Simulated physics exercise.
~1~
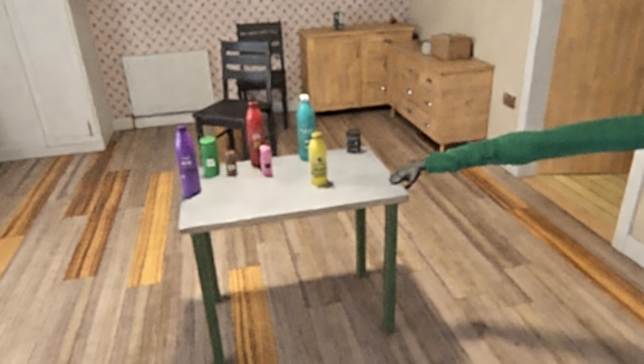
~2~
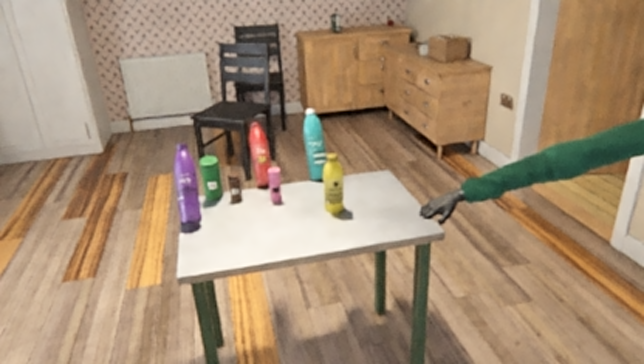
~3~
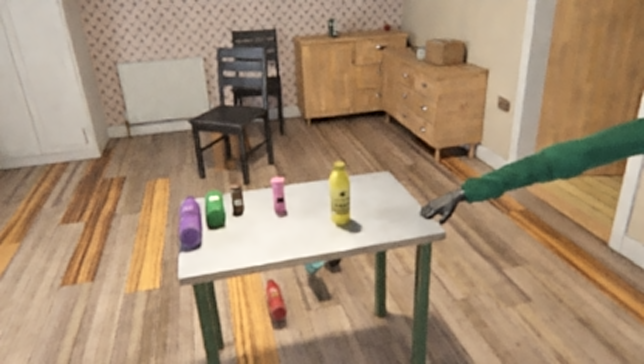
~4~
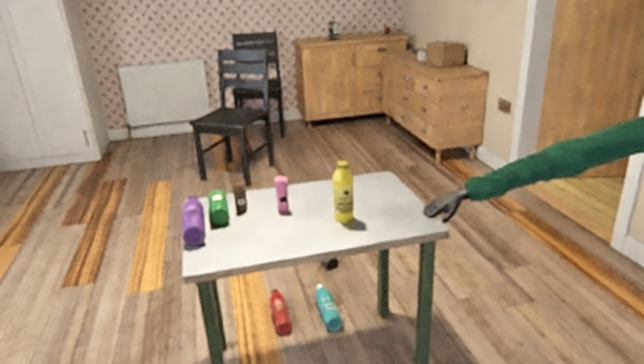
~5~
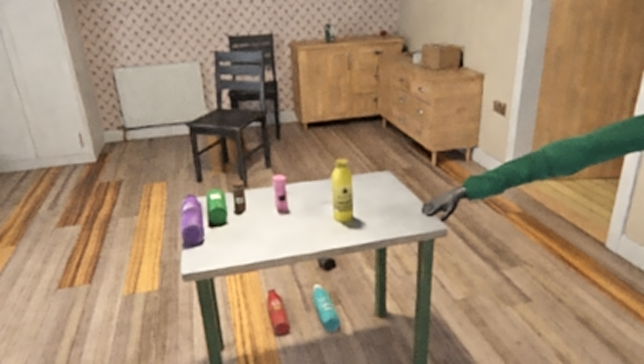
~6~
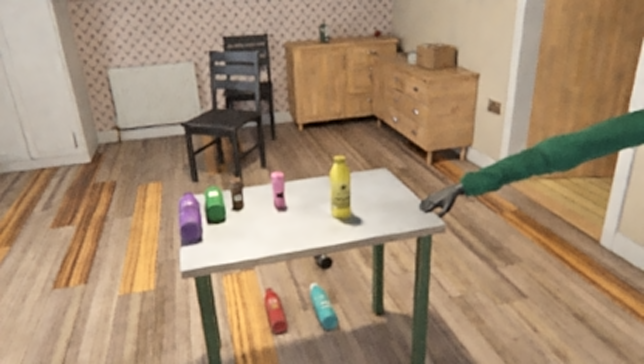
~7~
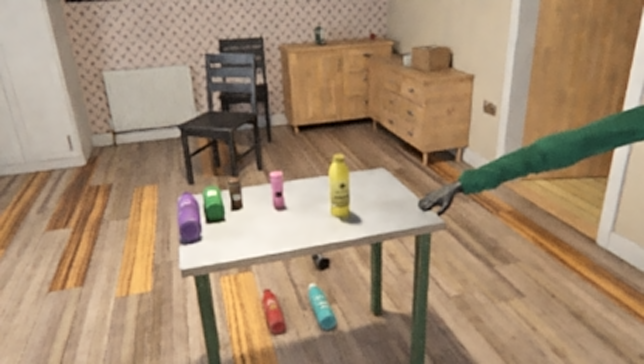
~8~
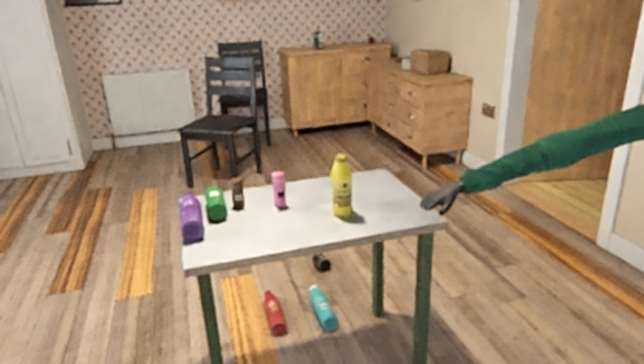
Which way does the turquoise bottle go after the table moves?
It goes down, dropping off the table and ending on its side on the floor.
